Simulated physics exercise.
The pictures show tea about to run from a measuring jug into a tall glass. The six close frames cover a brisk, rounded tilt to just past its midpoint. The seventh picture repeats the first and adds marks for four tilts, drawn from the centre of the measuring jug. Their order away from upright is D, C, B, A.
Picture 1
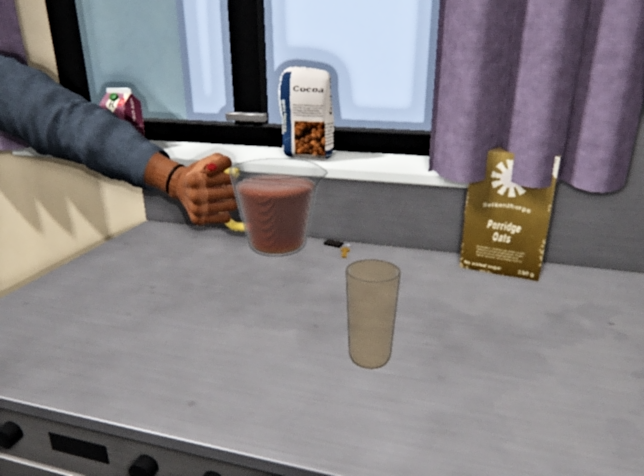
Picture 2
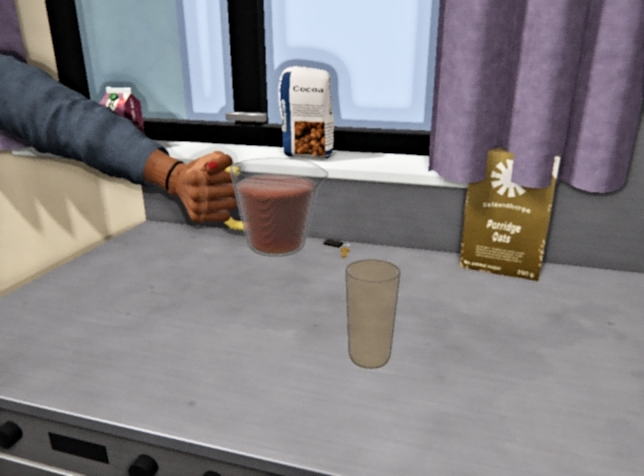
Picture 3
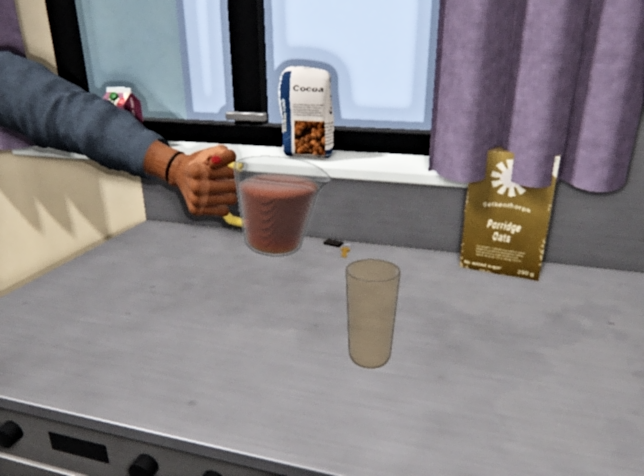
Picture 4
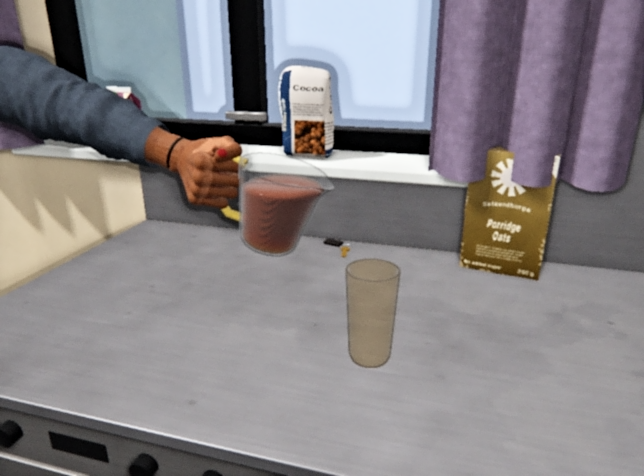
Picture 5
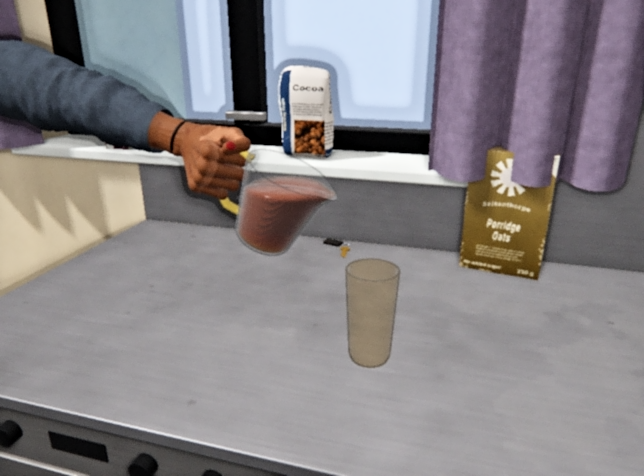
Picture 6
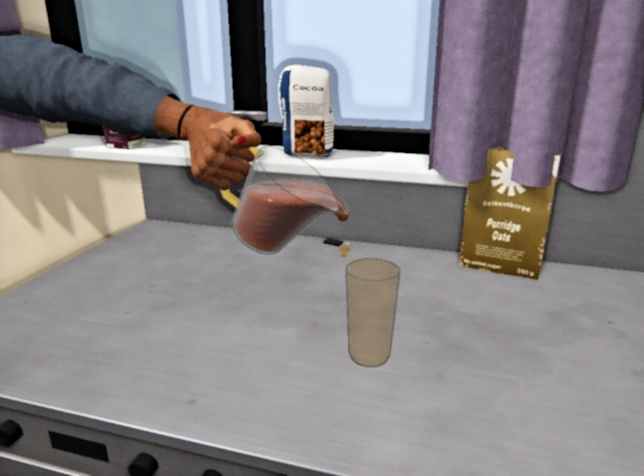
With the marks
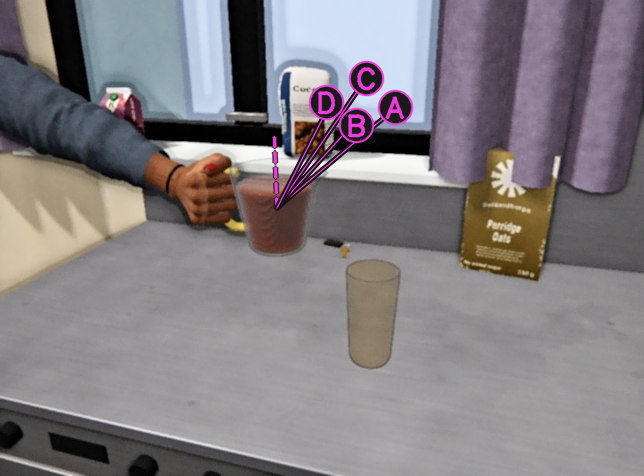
The video shows a hand holding a measuring jug of reddish-brown liquid upright near a tall glass on a grey countertop, then gradually tilting it to the right until some liquid passes over the lip.
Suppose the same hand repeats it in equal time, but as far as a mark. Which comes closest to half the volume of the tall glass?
A is best.
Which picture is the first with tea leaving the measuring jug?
In picture 6.
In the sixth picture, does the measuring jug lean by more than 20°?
Yes, it does.
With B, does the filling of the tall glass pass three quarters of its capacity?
No.
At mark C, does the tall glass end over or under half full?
Under.
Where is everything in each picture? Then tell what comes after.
Upright, lip at (325, 174); rim of the tall glass round (373, 270); nothing has left yet, in the first picture.
Upright, lip at (326, 176); nothing has left yet, in the second picture.
Tipped about 7°, lip at (330, 180); nothing has left yet, in the third picture.
Tipped about 15°, lip at (333, 188); nothing has left yet, in the fourth picture.
Tipped about 24°, lip at (336, 198); nothing has left yet, in the fifth picture.
Tipped about 34°, lip at (338, 209); tea is over the lip, down to (343, 218), in the sixth picture.
On the marked copy, A at (383, 118); B at (342, 135); C at (356, 92); D at (321, 119).
With A, the tall glass ends with about 51 % of what it can hold.
With B, the tall glass ends with about 37 % of what it can hold.
With C, the tall glass ends with about 23 % of what it can hold.
With D, the tall glass ends with about 11 % of what it can hold.
